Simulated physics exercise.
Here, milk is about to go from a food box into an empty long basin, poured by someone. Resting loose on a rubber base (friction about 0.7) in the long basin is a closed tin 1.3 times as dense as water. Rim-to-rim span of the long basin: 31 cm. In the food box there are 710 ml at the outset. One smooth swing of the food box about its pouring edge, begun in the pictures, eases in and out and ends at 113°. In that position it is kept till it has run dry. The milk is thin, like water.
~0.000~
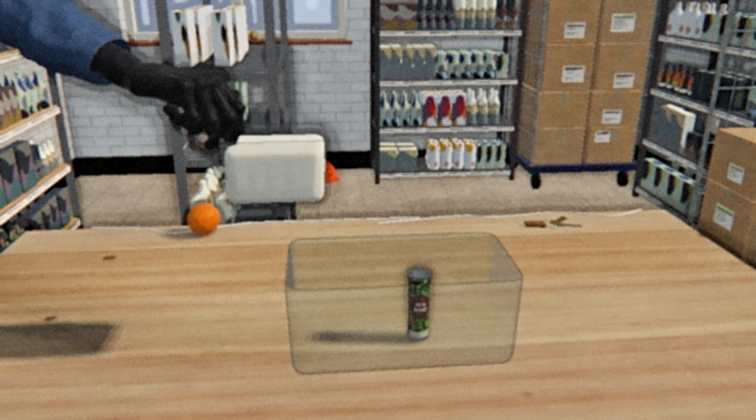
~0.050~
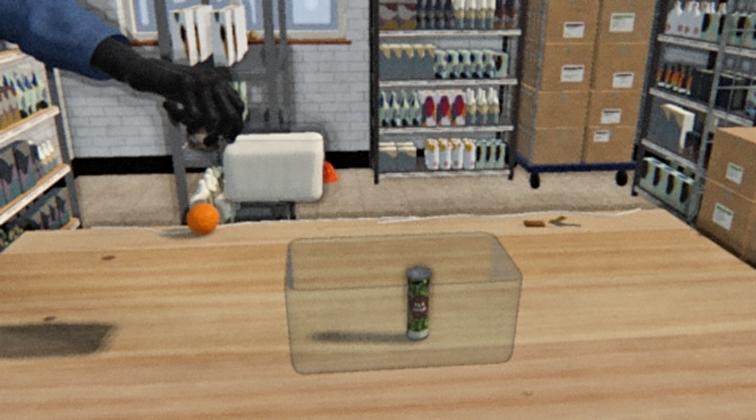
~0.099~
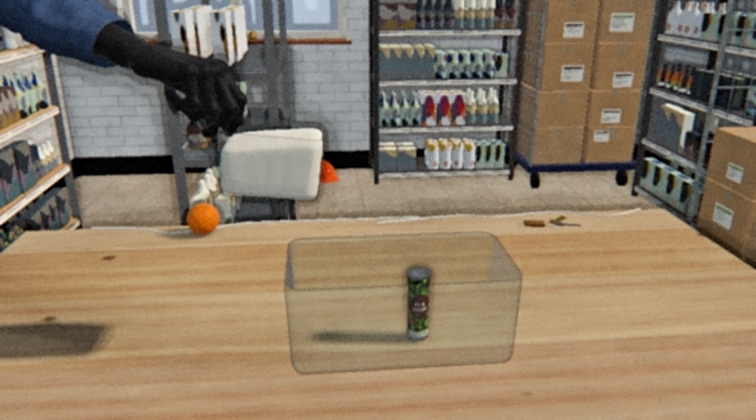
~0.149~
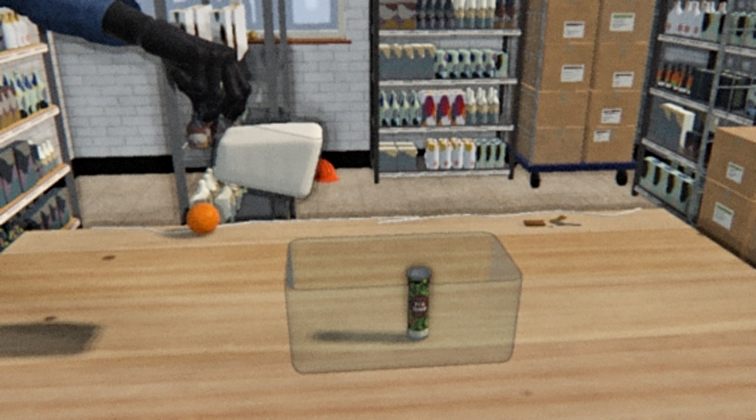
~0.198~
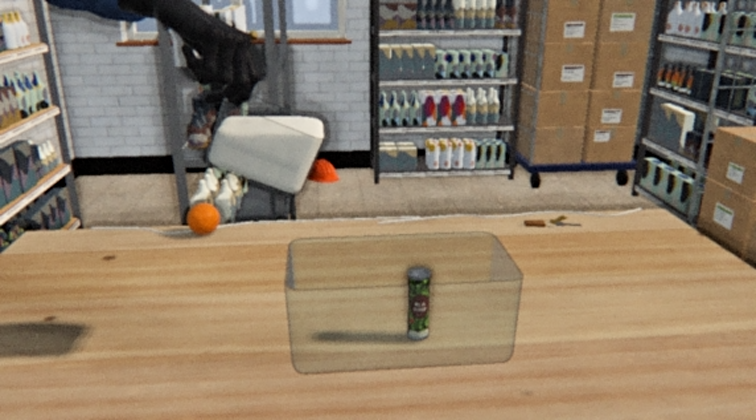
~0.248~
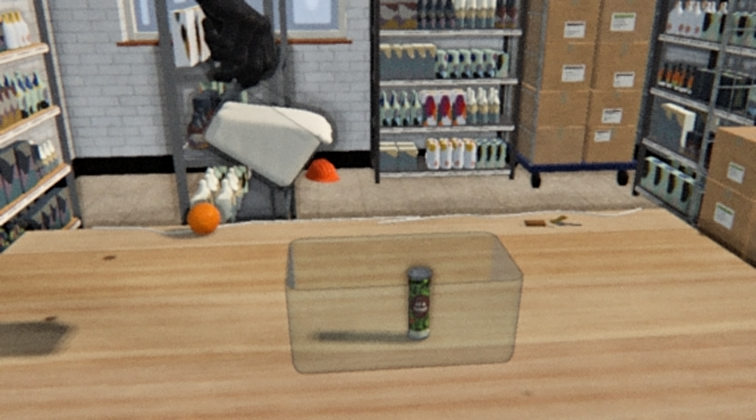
In a storeroom, a black-gloved hand tilts a pale box rightward above a wooden table.
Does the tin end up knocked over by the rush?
Here's my call: It does not tip.
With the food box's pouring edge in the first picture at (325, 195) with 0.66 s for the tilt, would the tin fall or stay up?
Then the tin comes down.
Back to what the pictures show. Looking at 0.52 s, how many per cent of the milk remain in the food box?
About 36 percent.
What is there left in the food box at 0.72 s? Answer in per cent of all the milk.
2 %.
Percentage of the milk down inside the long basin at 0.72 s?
It works out near 78 per cent.
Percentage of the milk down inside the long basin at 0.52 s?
About 8 per cent.
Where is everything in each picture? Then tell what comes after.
In the first picture, it leans 0°; its right rim is at (325, 133); the milk meets the walls at (228, 144) and (324, 142); the long basin's rim runs from (288, 264) to (508, 256); the tin's top is at (420, 276).
In the second picture, it leans 2°; its right rim is at (324, 133); the milk meets the walls at (227, 144) and (322, 140).
In the third picture, it leans 6°; its right rim is at (324, 133); the milk meets the walls at (225, 141) and (322, 136).
In the fourth picture, it leans 14°; its right rim is at (323, 133); the milk meets the walls at (224, 135) and (322, 130).
In the fifth picture, it leans 23°; its right rim is at (323, 133); the milk meets the walls at (220, 125) and (323, 128); 1 per cent is over the edge.
In the sixth picture, it leans 35°; its right rim is at (323, 133); the milk meets the walls at (215, 114) and (321, 124); 4 per cent is over the edge.
After 0.52 s the tilt is 101° and 36 per cent is still to pour; the tin stands where it began.
After 0.72 s the tilt is 113° and 2 per cent is still to pour; the tin stands where it began.
After 0.93 s the tilt is 113° and 0 per cent is still to pour; the tin stands where it began.
After 1.16 s the tilt is 113° and 0 per cent is still to pour; the tin stands where it began.
In the end the tin stands where it began.
